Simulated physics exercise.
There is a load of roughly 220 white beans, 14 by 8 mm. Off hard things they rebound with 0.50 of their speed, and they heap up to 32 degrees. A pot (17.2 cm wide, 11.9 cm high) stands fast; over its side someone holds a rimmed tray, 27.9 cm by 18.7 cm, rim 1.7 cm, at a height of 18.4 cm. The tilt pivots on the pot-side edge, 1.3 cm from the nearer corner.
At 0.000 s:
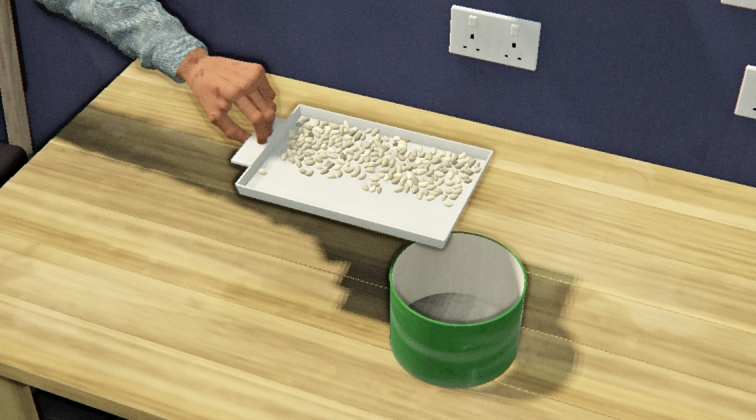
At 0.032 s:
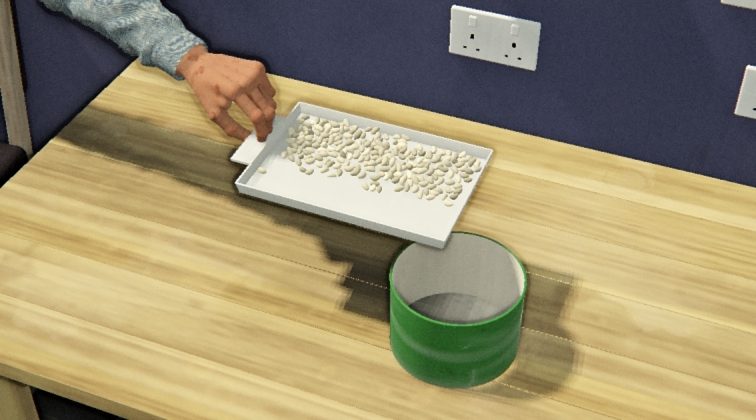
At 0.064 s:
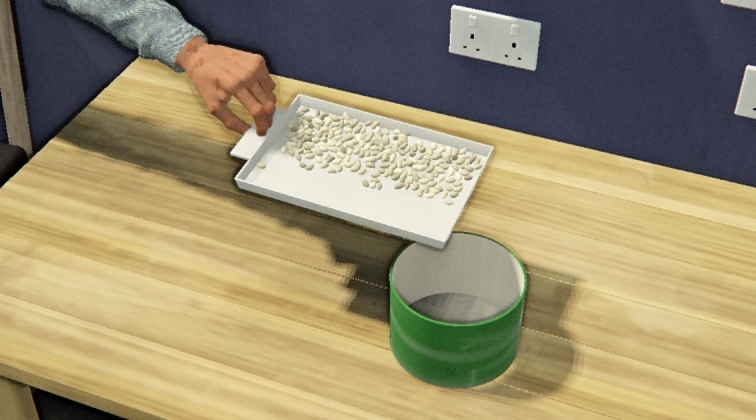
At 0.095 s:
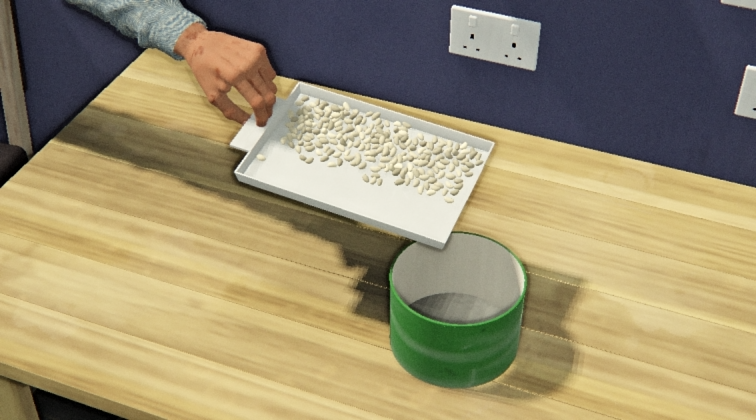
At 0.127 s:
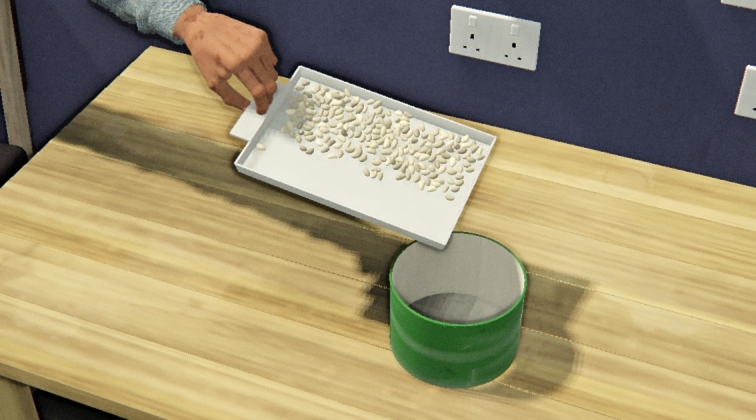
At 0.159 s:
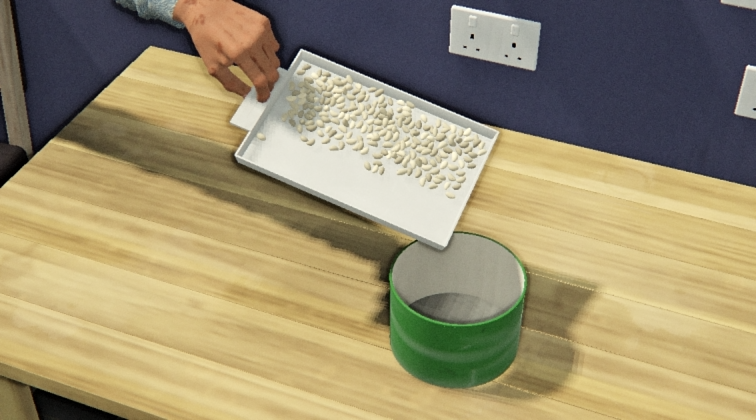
A hand in a speckled blue-grey sleeve holds a rimmed white tray by its left end above a pale wooden table, seen from above at an angle, with a dark blue wall and white sockets behind. White beans lie scattered along the tray's far side, and an open green pot stands below its right front corner. The hand raises the tray's back and left, tilting it steadily more steeply, while the beans stay spread across it and the view remains still.
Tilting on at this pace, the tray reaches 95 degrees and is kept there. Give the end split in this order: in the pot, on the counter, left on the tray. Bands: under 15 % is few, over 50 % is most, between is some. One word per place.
Pot: Some, counter: Most, left on the tray: Few.
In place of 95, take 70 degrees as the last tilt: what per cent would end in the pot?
In that case, near 40 percent.
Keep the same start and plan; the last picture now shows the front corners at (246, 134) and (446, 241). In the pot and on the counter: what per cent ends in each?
The pot gets 40 and the counter 60.
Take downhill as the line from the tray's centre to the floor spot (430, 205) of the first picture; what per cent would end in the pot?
About 40 per cent.
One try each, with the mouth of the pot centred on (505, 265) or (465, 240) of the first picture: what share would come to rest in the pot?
About 5 and 0 per cent.
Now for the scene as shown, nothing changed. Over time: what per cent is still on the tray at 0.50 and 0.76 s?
Close to 95 at the first time and 0 at the second.
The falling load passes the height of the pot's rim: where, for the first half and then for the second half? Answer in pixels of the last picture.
Around (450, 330), then (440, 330).
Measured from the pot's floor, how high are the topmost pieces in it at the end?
Some 1.5 cm up.
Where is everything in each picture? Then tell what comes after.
In the first frame, tray tilt 0 degrees, front corners at (239, 183) and (443, 238); middle of the pieces at (376, 159); pot at (458, 276).
In the second frame, tray tilt 1 degrees, front corners at (239, 182) and (443, 238); middle of the pieces at (376, 158).
In the third frame, tray tilt 3 degrees, front corners at (239, 178) and (443, 239), lowest corner right front; middle of the pieces at (376, 153).
In the fourth frame, tray tilt 7 degrees, front corners at (238, 171) and (443, 240), lowest corner right front; middle of the pieces at (376, 147).
In the fifth frame, tray tilt 13 degrees, front corners at (238, 163) and (444, 241), lowest corner right front; middle of the pieces at (377, 138).
In the sixth frame, tray tilt 19 degrees, front corners at (239, 154) and (444, 243), lowest corner right front; middle of the pieces at (379, 129); pot at (458, 276). The tray's pace is about 195 degrees a second.
After 0.36 s, tilt 58 degrees; the tray holds 100 %, the pot 0 %.
After 0.50 s, tilt 85 degrees; the tray holds 95 %, the pot 0 %.
Then, at 0.76 s, tilt 95 degrees; the tray holds 0 %, the pot 40 %.
At rest (2.4 s), pot 40 %, counter 60 %, tray 0 %.
